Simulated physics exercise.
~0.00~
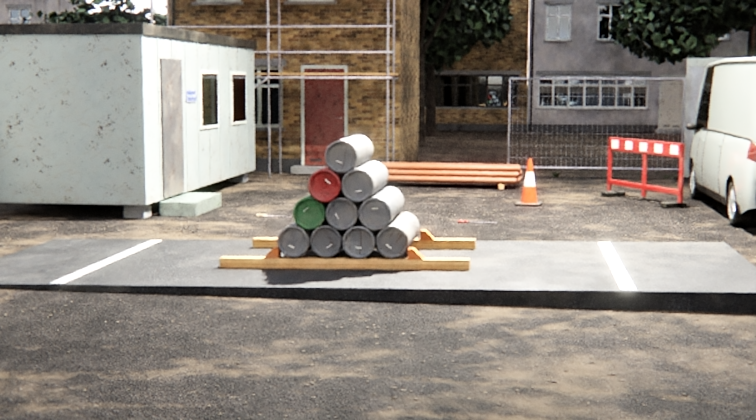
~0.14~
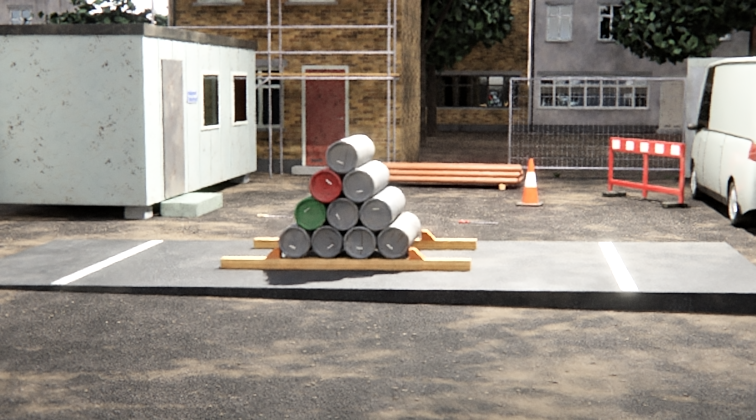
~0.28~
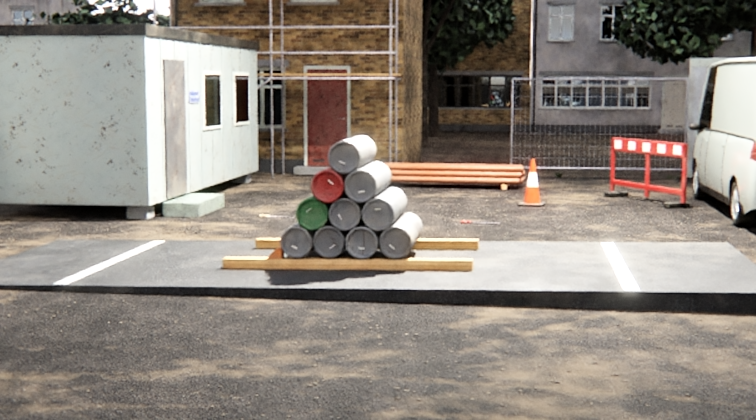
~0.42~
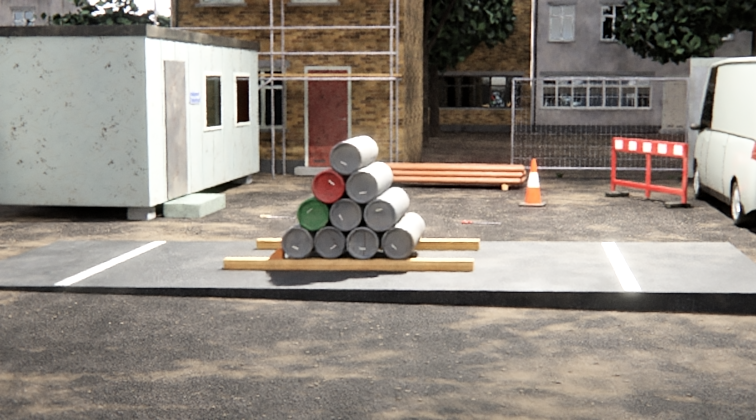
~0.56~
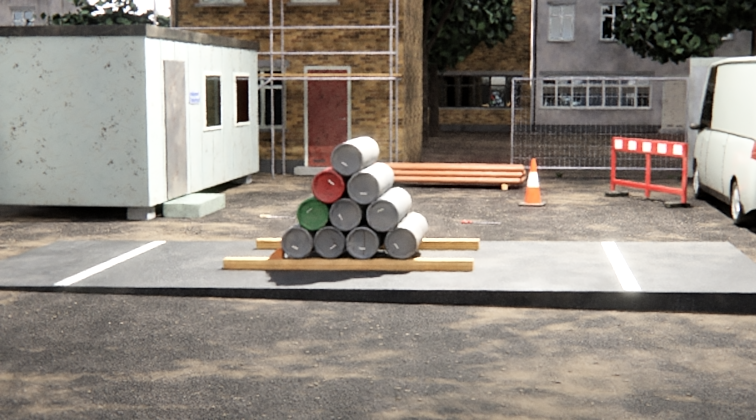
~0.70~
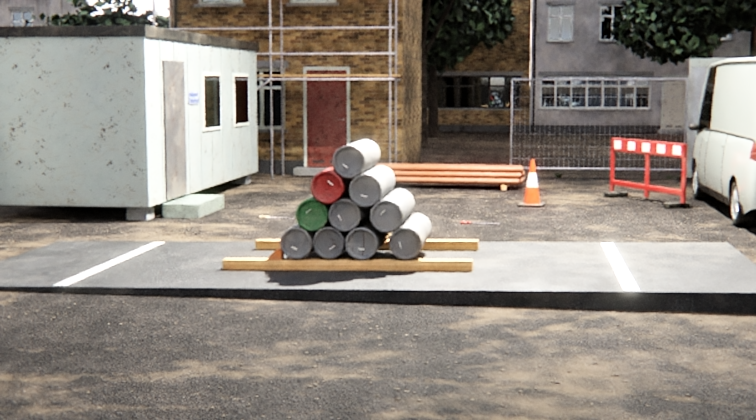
In a paved yard with a pale cabin, scaffolded brick building and white van behind, a stack of cylinders is seen end-on. The cylinders form a triangle on wooden bearers between white lines, grey except for a red one above a green one on the left edge. The view shifts very slightly, the right chock vanishes, and the bottom-right cylinder edges right, opening a small gap as those above it shift slightly.
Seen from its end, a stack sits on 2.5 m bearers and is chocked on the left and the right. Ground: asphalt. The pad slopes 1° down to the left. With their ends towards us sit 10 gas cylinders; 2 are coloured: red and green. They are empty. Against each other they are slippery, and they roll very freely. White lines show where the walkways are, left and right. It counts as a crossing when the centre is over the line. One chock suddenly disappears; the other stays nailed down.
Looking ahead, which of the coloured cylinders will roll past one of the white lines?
In the end red fails to pass a line. Green, for its part, fails to pass a line.
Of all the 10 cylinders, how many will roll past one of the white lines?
The number is 1.
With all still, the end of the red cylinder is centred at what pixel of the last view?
Rest position in the last view: About (344, 216).
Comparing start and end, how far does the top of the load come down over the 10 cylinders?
Roughly 55 cm.
After 2.4 s, red is up on others, 115 cm from the bearers' left end, rolling right; green is up on others, 90 cm from the bearers' left end, rolling left; 0 over a line so far.
After 4.9 s, red is up on others, 125 cm from the bearers' right end; green is up on others, 90 cm from the bearers' left end; 1 over a line so far.
After 7.7 s, no change for red, green; 1 over a line so far.
At rest (10.8 s), red is up on others, 125 cm from the bearers' left end; green is up on others, 90 cm from the bearers' left end; 1 over a line so far.
